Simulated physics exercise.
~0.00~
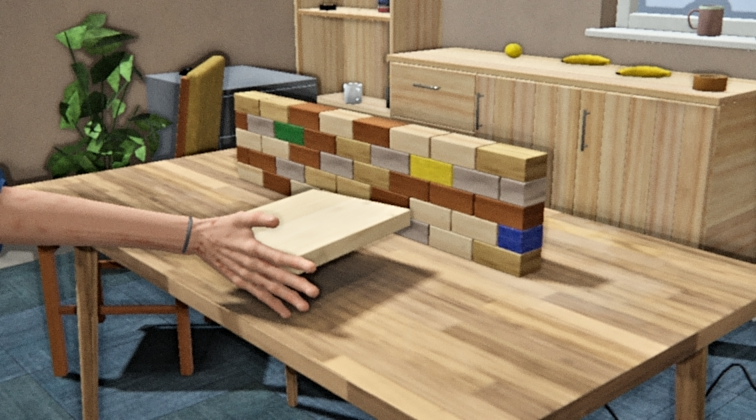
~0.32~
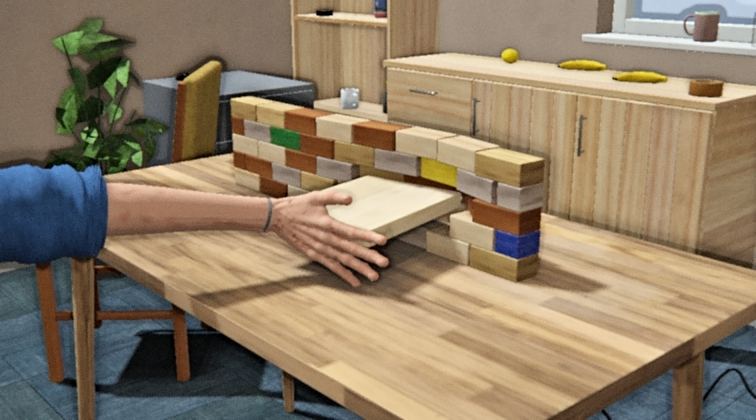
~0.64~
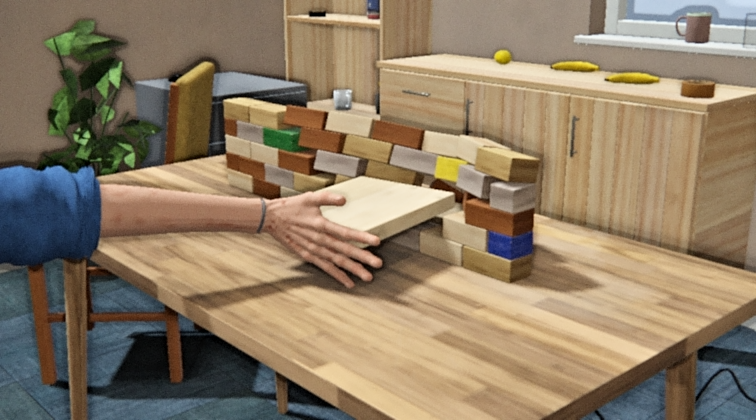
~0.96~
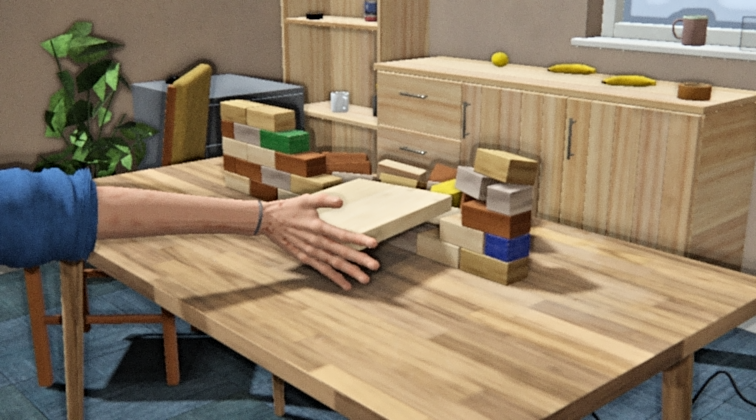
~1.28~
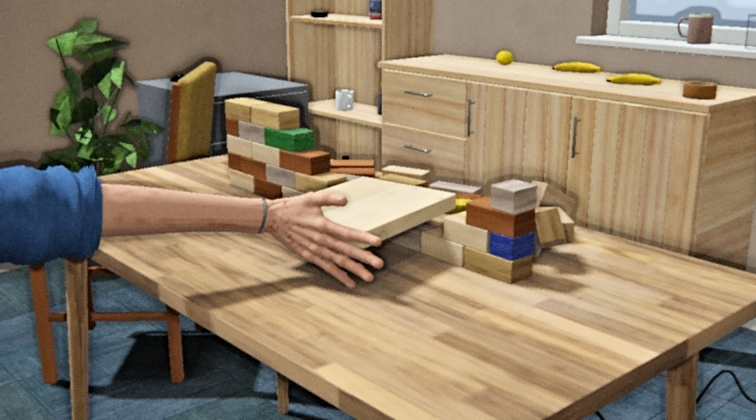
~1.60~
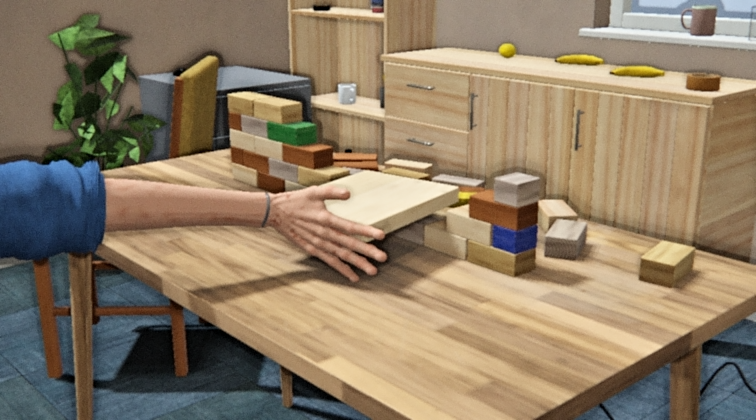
In a dining room, seen from slightly above a wooden table, a low wall of toy blocks stands in brown, tan and grey, with a green block near its left end, a yellow one right of centre and a blue one low at the right. A hand reaching from the left pushes a pale, flat wooden block into the wall. The middle buckles and tilts, then collapses, the yellow block going down with it. The hand stays still as more blocks drop off the right end. Finally, the green and blue blocks remain in place in two standing stubs.
